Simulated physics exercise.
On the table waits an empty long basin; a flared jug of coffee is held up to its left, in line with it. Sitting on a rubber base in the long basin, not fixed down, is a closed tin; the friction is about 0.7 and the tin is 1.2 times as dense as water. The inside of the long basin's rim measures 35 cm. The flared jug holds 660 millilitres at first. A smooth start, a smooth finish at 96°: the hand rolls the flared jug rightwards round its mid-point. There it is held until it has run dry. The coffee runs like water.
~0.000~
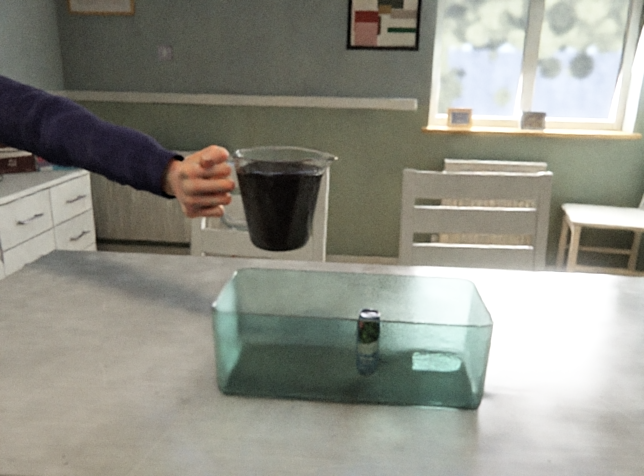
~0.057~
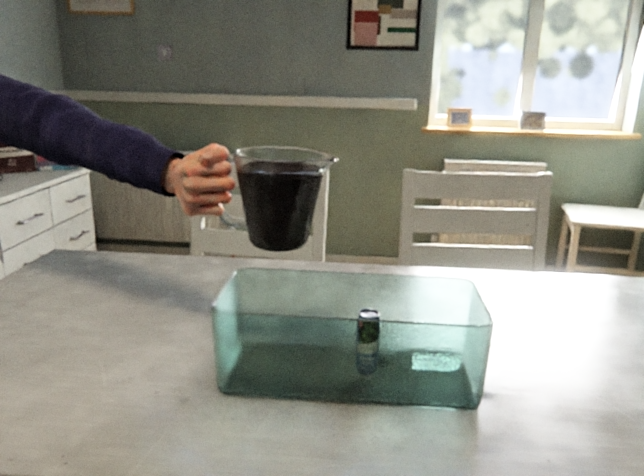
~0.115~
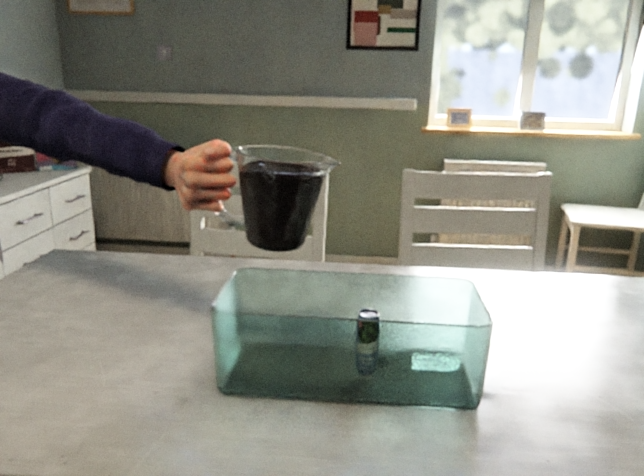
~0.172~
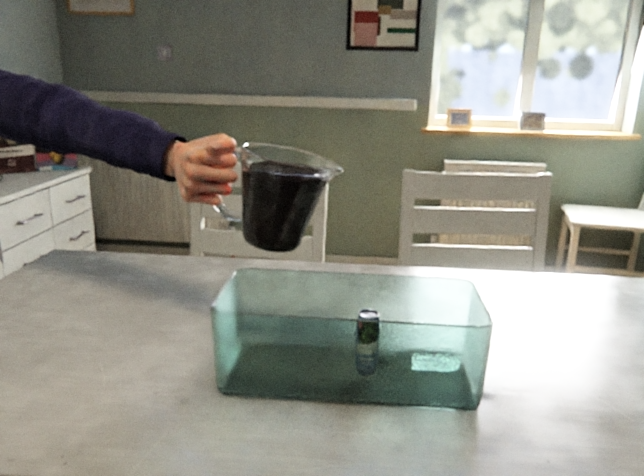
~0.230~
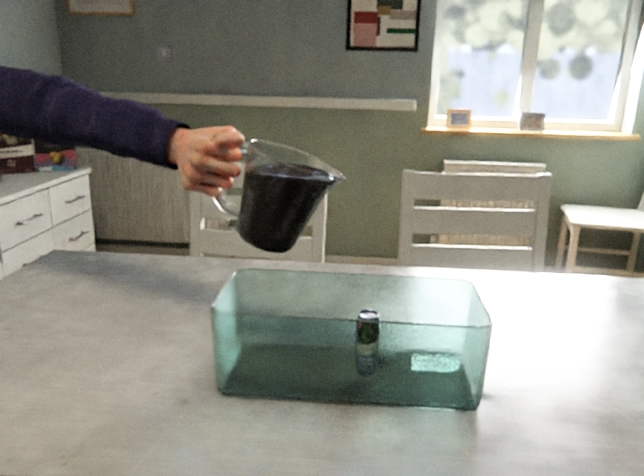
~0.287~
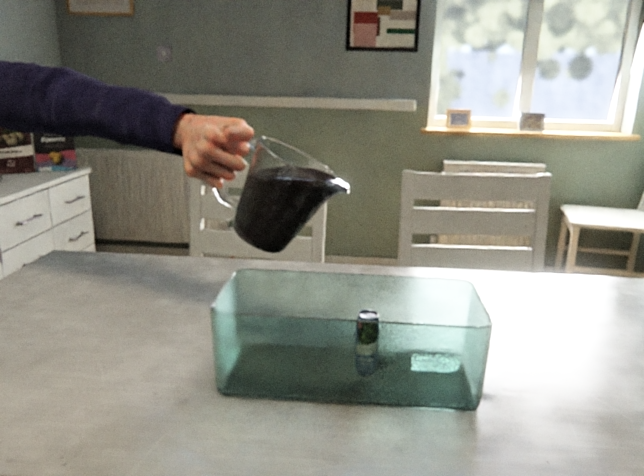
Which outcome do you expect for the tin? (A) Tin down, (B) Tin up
(B) Tin up.
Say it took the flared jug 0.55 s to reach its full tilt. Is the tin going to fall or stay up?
After the tilt, the tin is still standing.
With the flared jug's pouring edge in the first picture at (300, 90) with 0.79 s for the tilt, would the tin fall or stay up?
It tumbles.
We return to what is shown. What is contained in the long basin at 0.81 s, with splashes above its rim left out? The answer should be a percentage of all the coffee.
Around 72 per cent of the whole.
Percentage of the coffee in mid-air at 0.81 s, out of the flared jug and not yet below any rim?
Near 14 percent.
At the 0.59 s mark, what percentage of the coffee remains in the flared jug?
I reckon about 58 in a hundred is still held.
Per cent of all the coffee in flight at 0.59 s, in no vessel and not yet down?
I'd put it at about 22 percent.
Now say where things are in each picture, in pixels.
In the first frame, it leans 0°; its right rim is at (337, 157); the coffee meets the walls at (240, 166) and (323, 169); the long basin's rim runs from (225, 289) to (484, 302); the tin's top is at (369, 316).
In the second frame, it leans 1°; its right rim is at (338, 158); the coffee meets the walls at (240, 165) and (323, 170).
In the third frame, it leans 5°; its right rim is at (340, 163); the coffee meets the walls at (242, 164) and (325, 171).
In the fourth frame, it leans 11°; its right rim is at (343, 169); the coffee meets the walls at (246, 165) and (329, 173).
In the fifth frame, it leans 19°; its right rim is at (347, 179); the coffee meets the walls at (249, 169) and (337, 177).
In the sixth frame, it leans 28°; its right rim is at (349, 191); the coffee meets the walls at (250, 174) and (343, 183); 1 per cent is over the edge.
After 0.59 s the tilt is 81° and 57 per cent is still to pour; the tin stands where it began.
After 0.81 s the tilt is 96° and 15 per cent is still to pour; the tin stands where it began.
After 1.04 s the tilt is 96° and 2 per cent is still to pour; the tin stands where it began.
After 1.29 s the tilt is 96° and 0 per cent is still to pour; the tin stands where it began.
In the end the tin stands where it began.
